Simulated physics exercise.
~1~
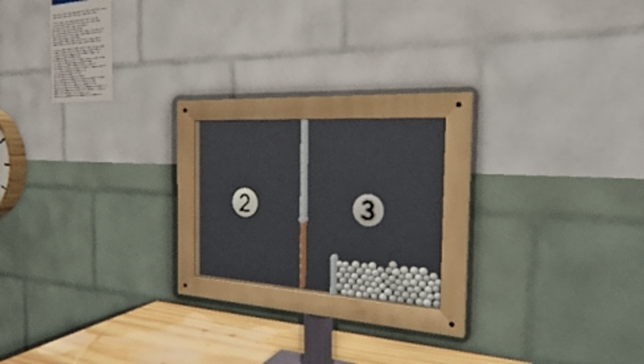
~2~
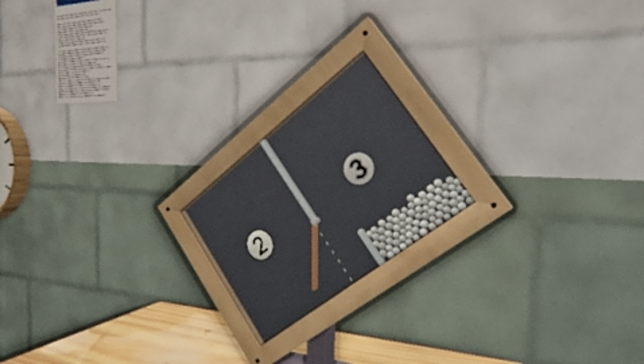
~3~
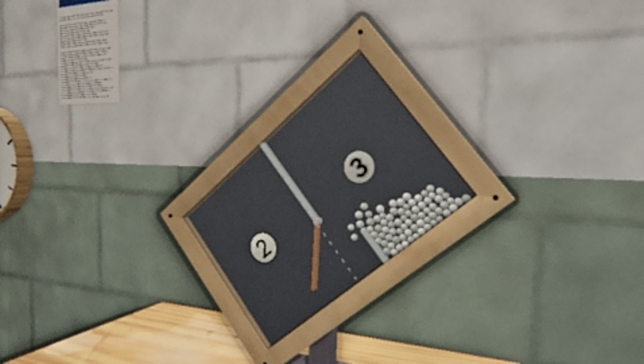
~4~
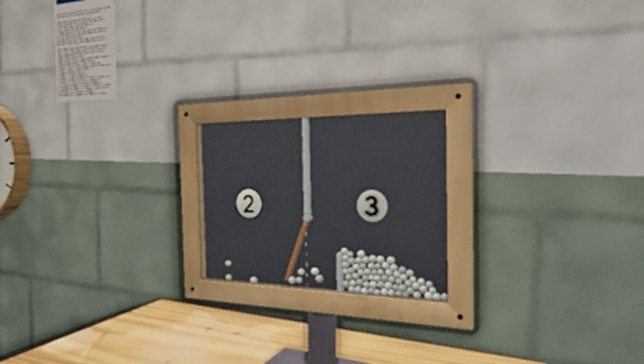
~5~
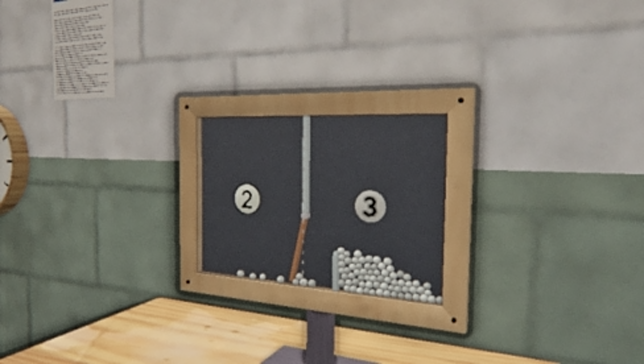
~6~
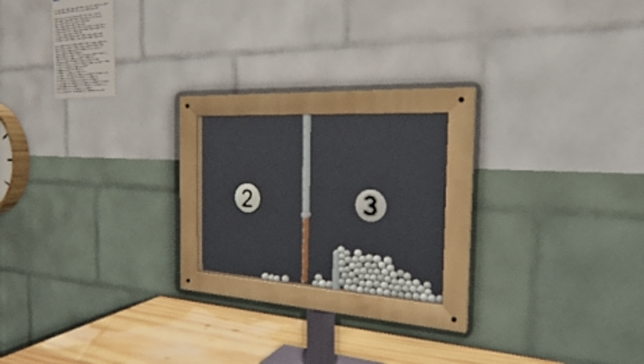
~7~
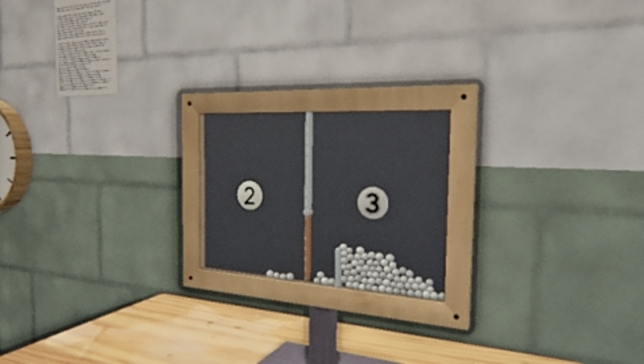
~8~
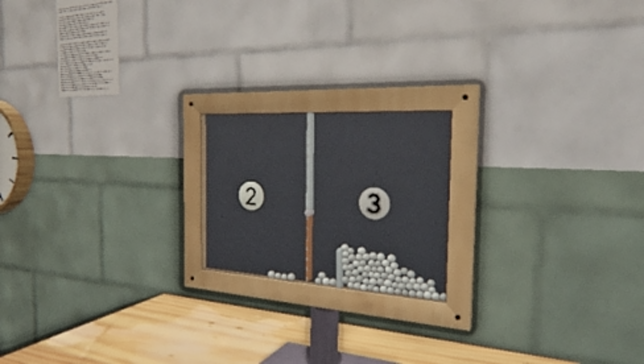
The framed box tilts anticlockwise and swings back level, leaving a few beads left of the divider.
